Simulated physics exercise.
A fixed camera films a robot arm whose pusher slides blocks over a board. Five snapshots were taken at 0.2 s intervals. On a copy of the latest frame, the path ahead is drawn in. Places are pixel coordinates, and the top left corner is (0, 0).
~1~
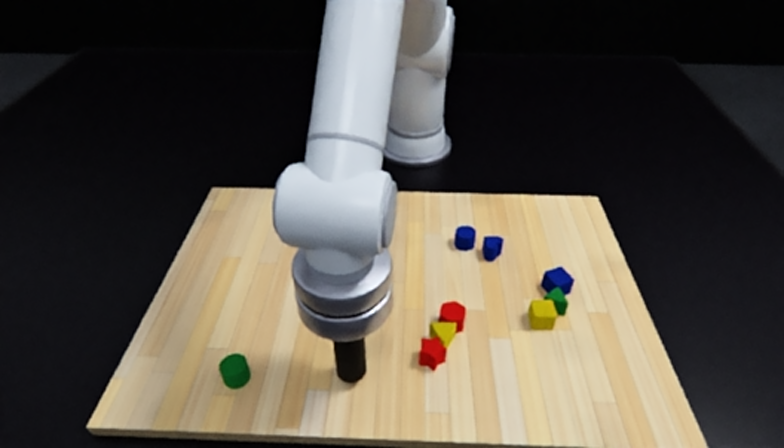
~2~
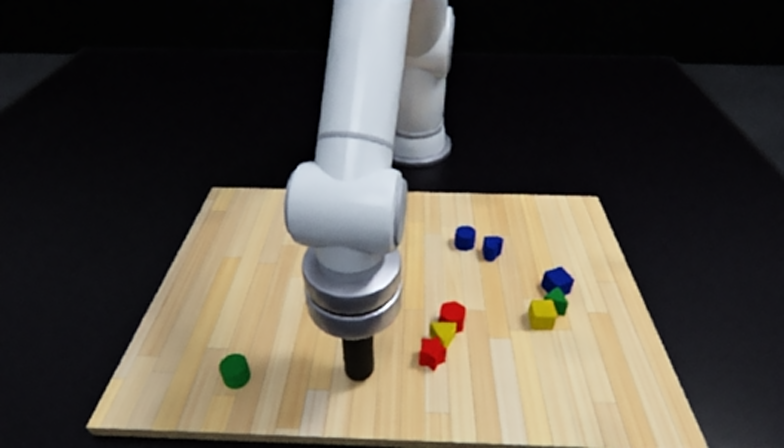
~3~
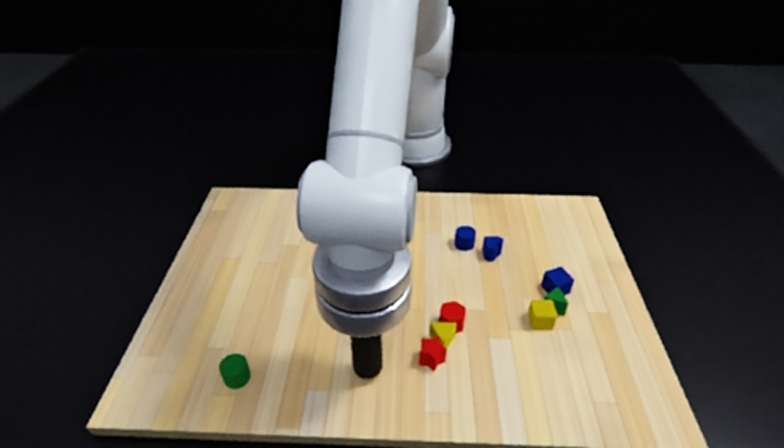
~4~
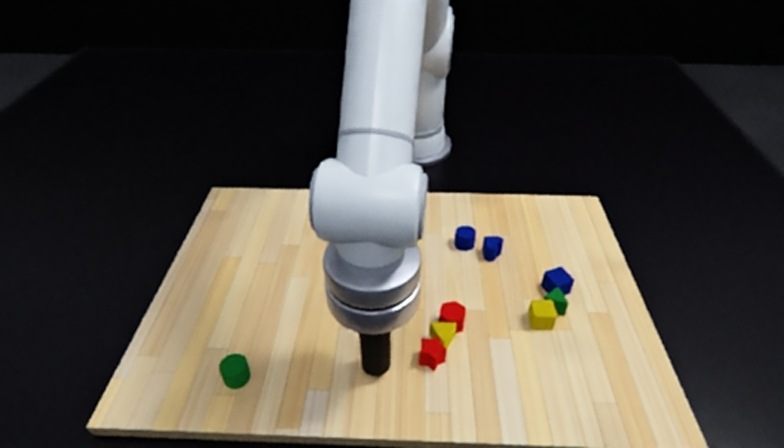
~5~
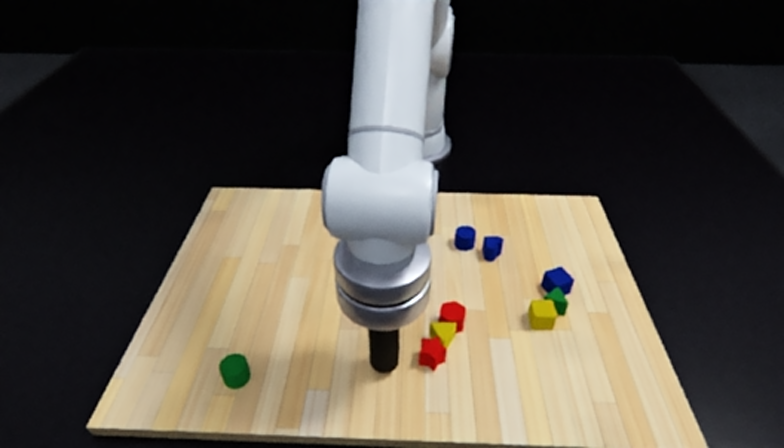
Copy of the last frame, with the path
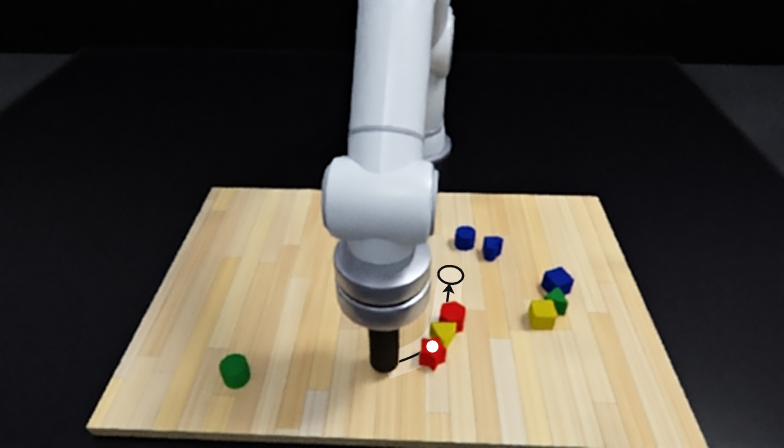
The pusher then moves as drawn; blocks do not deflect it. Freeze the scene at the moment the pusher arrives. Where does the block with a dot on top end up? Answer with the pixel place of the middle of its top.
It will end up at (451, 346).
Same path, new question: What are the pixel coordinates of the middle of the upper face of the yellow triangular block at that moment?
At pixel (466, 325).
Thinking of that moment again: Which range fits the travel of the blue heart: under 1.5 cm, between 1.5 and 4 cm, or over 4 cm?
The distance will be below 1.5 cm.
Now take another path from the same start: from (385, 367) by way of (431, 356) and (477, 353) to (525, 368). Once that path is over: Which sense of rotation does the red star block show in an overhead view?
It swings round clockwise.
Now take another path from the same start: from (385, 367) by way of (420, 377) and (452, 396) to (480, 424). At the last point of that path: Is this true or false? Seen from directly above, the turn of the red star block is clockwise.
False
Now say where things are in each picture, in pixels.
In the first frame, pusher's lower end (352, 370); red star block (432, 346); yellow triangular block (444, 329); red hexagon (453, 311); blue cylinder (466, 232); blue heart (493, 241).
In the second frame, pusher (360, 368); blocks still.
In the third frame, pusher (368, 366); blocks still.
In the fourth frame, pusher (376, 364); blocks still.
In the fifth frame, pusher (384, 361); red star block (432, 346); yellow triangular block (444, 329); red hexagon (453, 311); blue cylinder (466, 232); blue heart (493, 241).
Drawn move, from (385, 367) through (430, 346) and (446, 309) to (451, 275); the dot is on the red star block.
The first path, step by step. One third of the way, pusher (431, 339); red star block (450, 347), turned 35° clockwise; yellow triangular block (460, 329), turned 25° anticlockwise.
Two thirds of the way, pusher (447, 302); red star block (451, 346), turned 40° clockwise; yellow triangular block (466, 325), turned 35° clockwise; red hexagon (471, 287), turned 45° clockwise.
At the end, pusher (451, 269); red star block (451, 346), turned 40° clockwise; yellow triangular block (466, 325), turned 35° clockwise; red hexagon (476, 280), turned 100° clockwise; blue cylinder still; blue heart still.
